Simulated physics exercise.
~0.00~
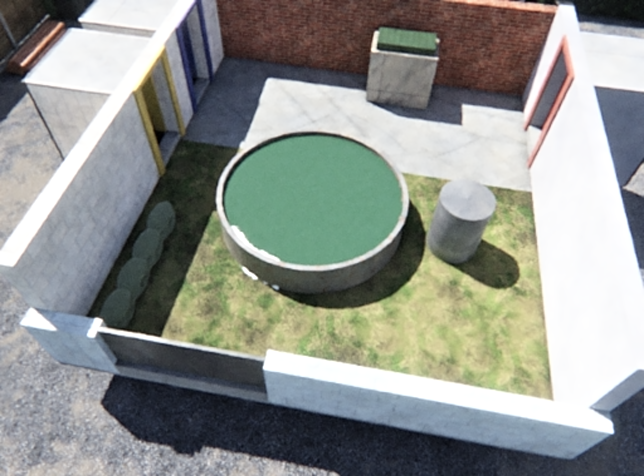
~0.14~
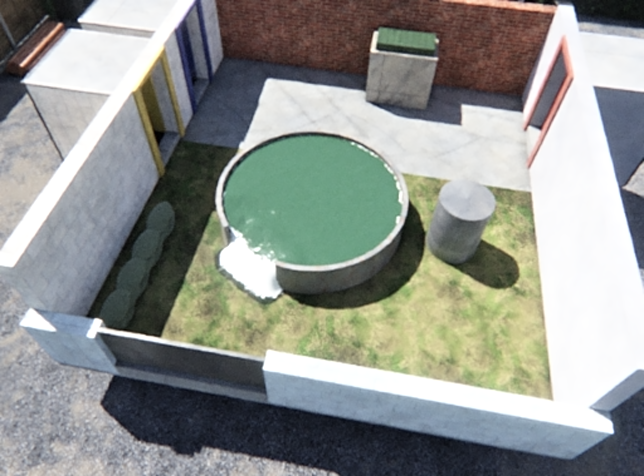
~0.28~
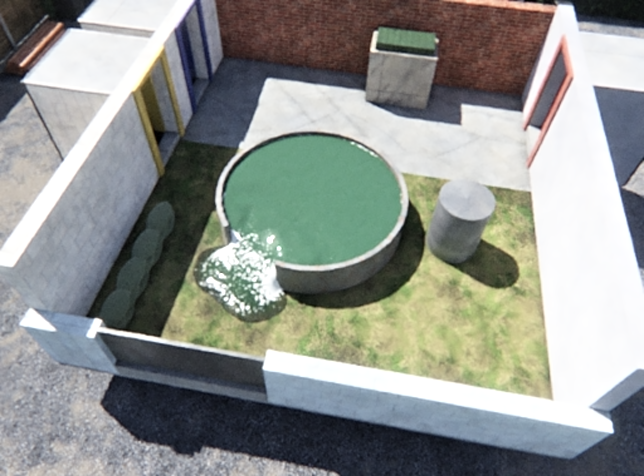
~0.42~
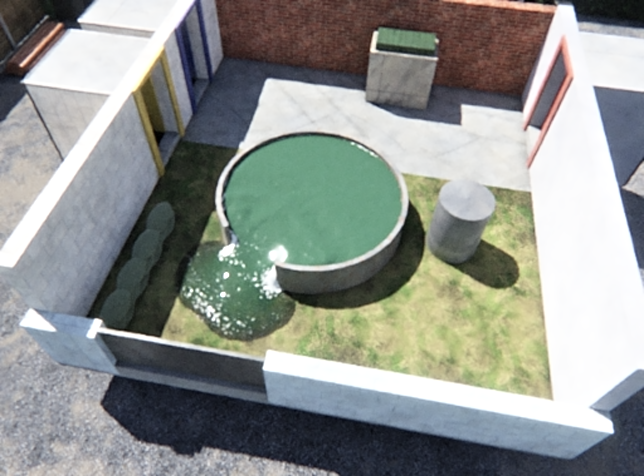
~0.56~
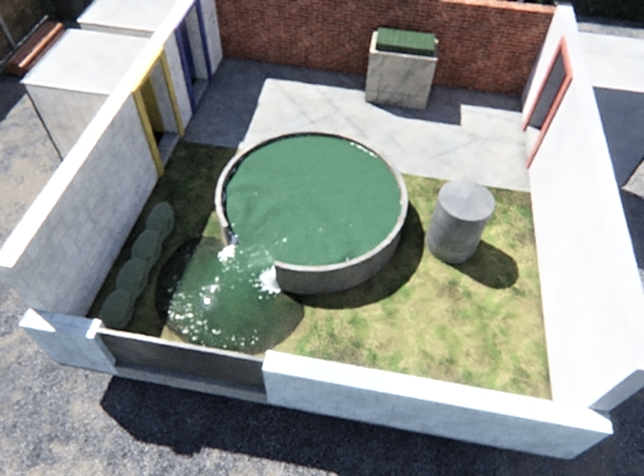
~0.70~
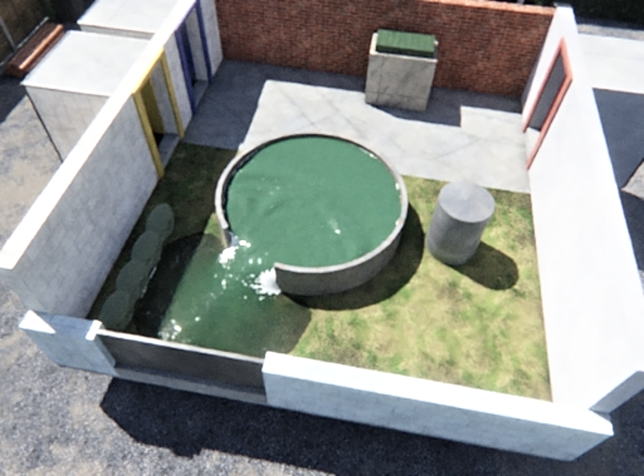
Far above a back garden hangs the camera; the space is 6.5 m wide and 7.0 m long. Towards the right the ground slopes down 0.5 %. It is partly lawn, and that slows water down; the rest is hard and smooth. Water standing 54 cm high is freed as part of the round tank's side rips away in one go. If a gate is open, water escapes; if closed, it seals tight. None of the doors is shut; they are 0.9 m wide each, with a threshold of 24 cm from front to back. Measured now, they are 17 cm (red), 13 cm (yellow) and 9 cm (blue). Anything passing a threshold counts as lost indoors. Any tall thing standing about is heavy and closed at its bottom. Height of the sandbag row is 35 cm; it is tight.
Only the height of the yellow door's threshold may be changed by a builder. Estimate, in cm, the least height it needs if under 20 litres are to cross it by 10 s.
I would say 6.5 cm.
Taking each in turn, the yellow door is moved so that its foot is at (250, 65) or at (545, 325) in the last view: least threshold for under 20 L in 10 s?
First place around 6.5 cm, second around 8.0 cm.
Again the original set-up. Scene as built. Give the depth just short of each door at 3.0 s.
In cm - red: 0, yellow: 0, blue: 0.
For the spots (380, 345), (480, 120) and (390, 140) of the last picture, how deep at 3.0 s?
Taking the spots in order: About 6, 0 and 0 centimetres.
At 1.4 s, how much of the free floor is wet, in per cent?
Roughly 10 percent of the floor.
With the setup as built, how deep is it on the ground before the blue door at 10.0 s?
Some 5.0 centimetres.
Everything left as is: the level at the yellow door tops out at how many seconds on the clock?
Around 5.0 s.
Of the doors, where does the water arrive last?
Door: Red.
After 1.4 s water covers 10 % of the floor, deepest (38 cm) near (136, 354); it has not reached the yellow door.
After 3.0 s water covers 25 % of the floor, deepest (32 cm) near (167, 346); it has not reached the yellow door.
After 10.0 s water covers 90 % of the floor, deepest (14 cm) near (174, 361); 7 cm at the yellow door, 0 litres in over its 13 cm threshold.
At the yellow door as built, the water arrived by 3.8 s and peaked near 10 cm at 5.2 s.
Run again over the same 10 s with other heights there, 30 litres in over 5.5 cm, 9 litres over 7.5 cm. The limit of 20 litres is kept from about 6.5 cm up.
